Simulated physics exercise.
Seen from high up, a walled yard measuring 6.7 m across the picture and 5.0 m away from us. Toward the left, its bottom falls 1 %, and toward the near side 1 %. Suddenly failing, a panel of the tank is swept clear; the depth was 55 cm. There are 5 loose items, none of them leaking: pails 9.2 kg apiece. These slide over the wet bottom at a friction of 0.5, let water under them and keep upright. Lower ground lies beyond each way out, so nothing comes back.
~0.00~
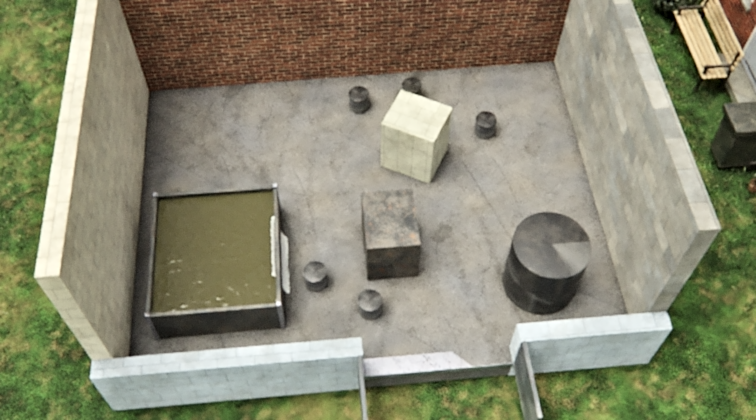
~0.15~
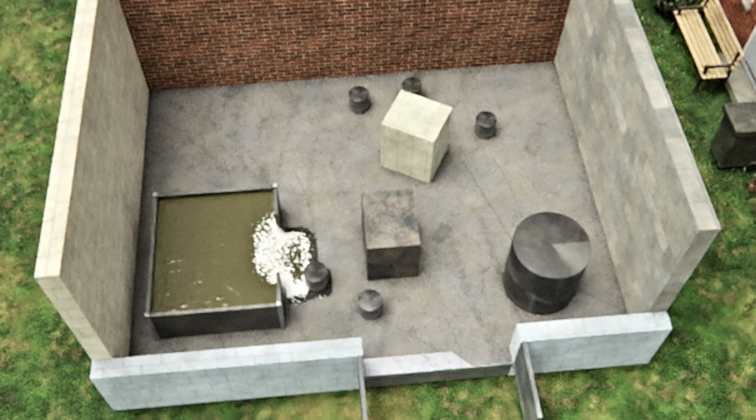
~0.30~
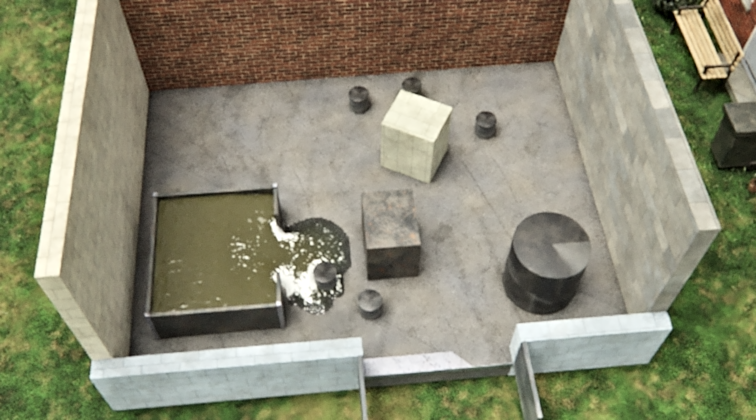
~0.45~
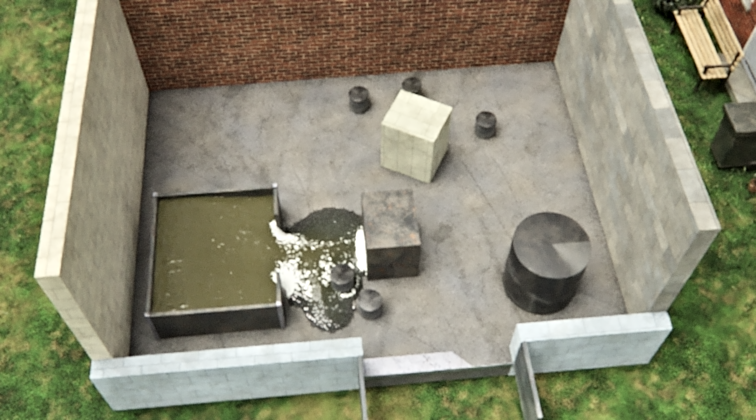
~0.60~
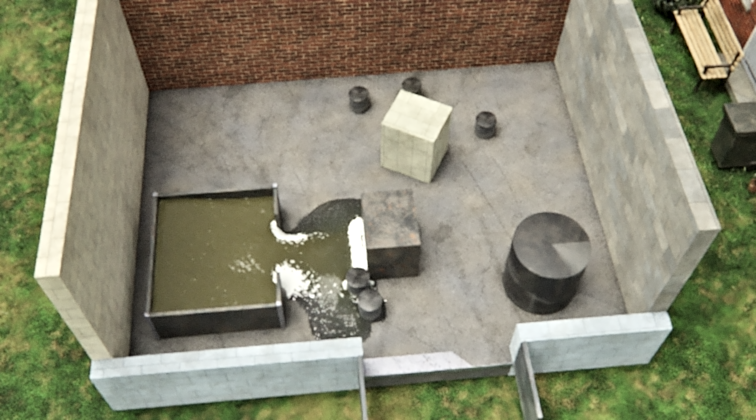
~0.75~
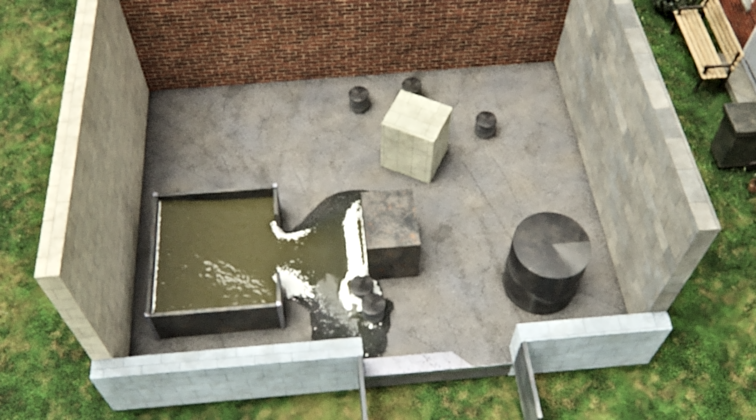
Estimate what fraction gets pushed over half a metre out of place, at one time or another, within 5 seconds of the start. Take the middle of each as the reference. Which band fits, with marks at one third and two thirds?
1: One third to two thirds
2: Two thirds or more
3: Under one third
One third to two thirds.
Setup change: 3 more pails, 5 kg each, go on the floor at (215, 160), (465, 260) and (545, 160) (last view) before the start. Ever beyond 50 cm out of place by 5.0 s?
Going through them in turn, I'd say not that far, not that far and not that far.
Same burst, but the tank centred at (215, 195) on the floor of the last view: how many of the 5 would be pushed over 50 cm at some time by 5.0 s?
In that case the number is 1.
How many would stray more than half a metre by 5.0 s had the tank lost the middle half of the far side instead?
The answer would then be 1.
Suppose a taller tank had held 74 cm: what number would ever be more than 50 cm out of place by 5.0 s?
So the tally would be 2.
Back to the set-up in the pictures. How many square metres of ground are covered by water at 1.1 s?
About 7.5 m2.
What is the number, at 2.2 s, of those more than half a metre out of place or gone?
The number comes to 2.
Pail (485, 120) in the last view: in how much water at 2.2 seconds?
Depth: Near 0 cm.
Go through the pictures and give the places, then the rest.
A pail at (315, 271), on the bottom; a pail at (370, 300), on the bottom; 3.0 m2 under water; 0 of 5 have shifted, in the first picture.
A pail at (315, 271), on the bottom; a pail at (370, 300) rests on the ground; water covers 3.4 m2; 0 of 5 have shifted, in the second picture.
A pail at (325, 272), on the bottom, 13 cm from its start; a pail at (370, 300) rests on the ground; 3.9 m2 under water; 1 of 5 have shifted, in the third picture.
A pail at (342, 274) rests on the ground, 37 cm from its start; a pail at (370, 300) rests on the ground; water covers 4.5 m2; 1 of 5 have shifted, in the fourth picture.
A pail at (358, 277) rests on the ground, 58 cm from its start; a pail at (370, 300) rests on the ground; 5.0 m2 under water; 1 of 5 have shifted, in the fifth picture.
A pail at (362, 284) rests on the ground, 67 cm from its start; a pail at (373, 303) rests on the ground, 7 cm from its start; water covers 5.6 m2; 2 of 5 have shifted, in the sixth picture.
After 1.1 s 2 of 5 are over 50 cm from their spots; 0 afloat.
After 2.2 s 2 of 5 are over 50 cm from their spots; 0 afloat.
After 3.5 s 2 of 5 are over 50 cm from their spots; 0 afloat.
After 5.0 s 2 of 5 are over 50 cm from their spots, and 2 have been at some point; 0 afloat.
